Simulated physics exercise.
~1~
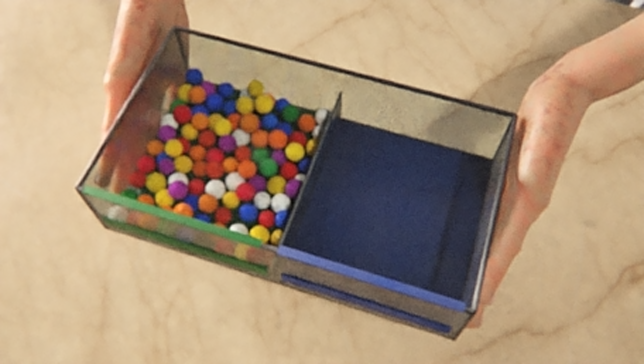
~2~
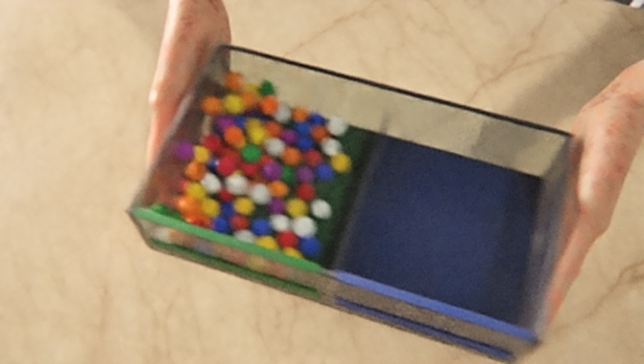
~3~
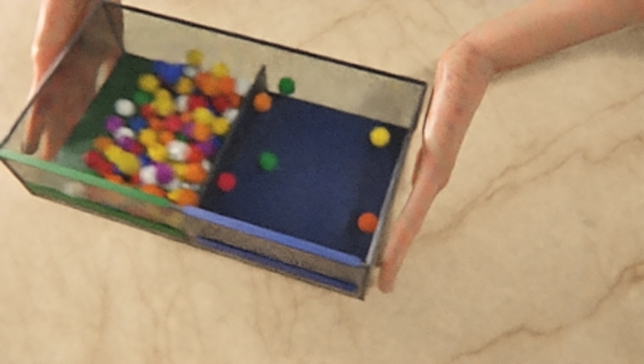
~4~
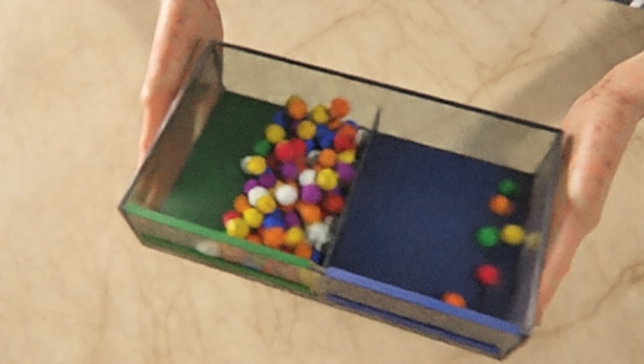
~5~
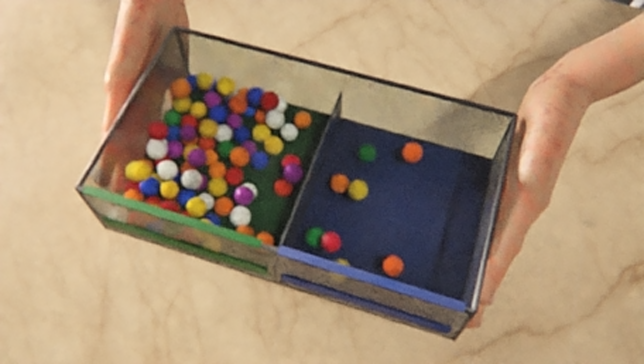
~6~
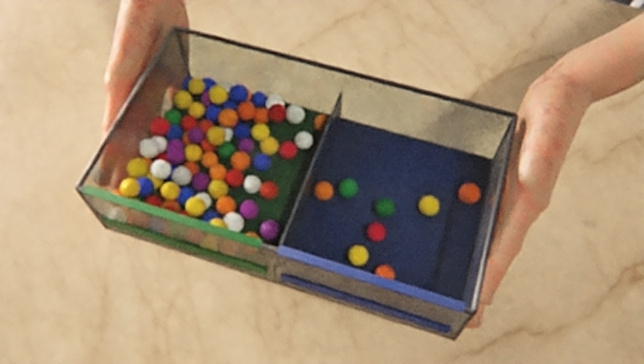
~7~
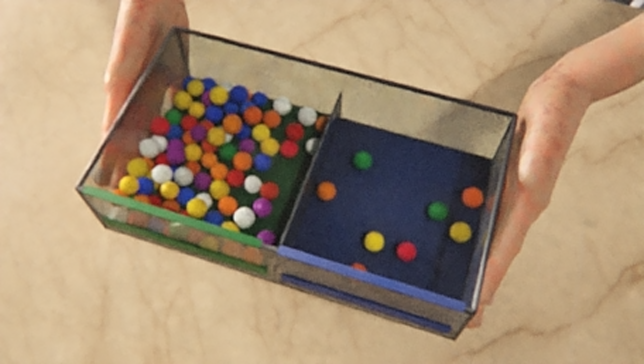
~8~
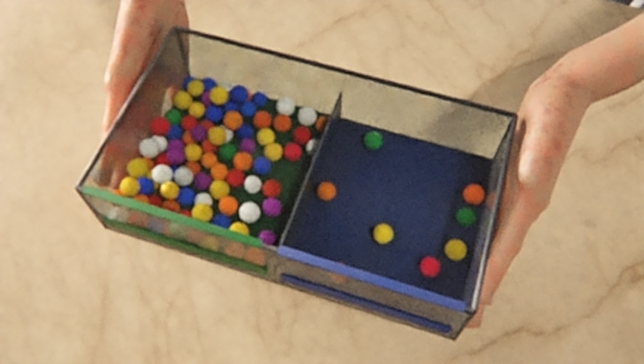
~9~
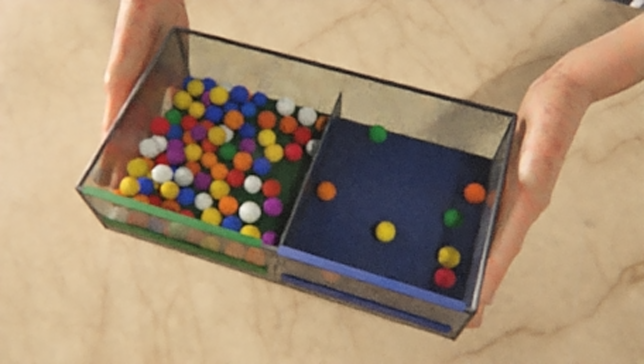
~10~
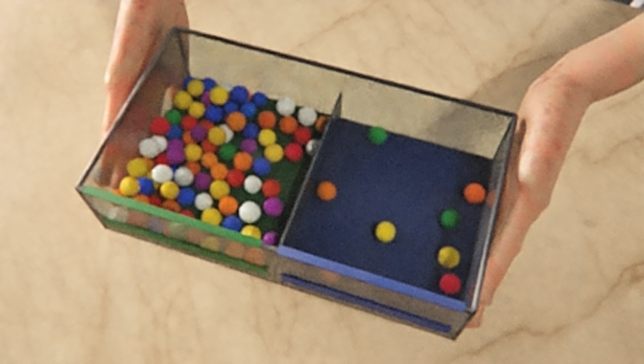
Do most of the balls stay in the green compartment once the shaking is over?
Yes, most of the balls are still in the green compartment, and only a small number end up in the blue one.
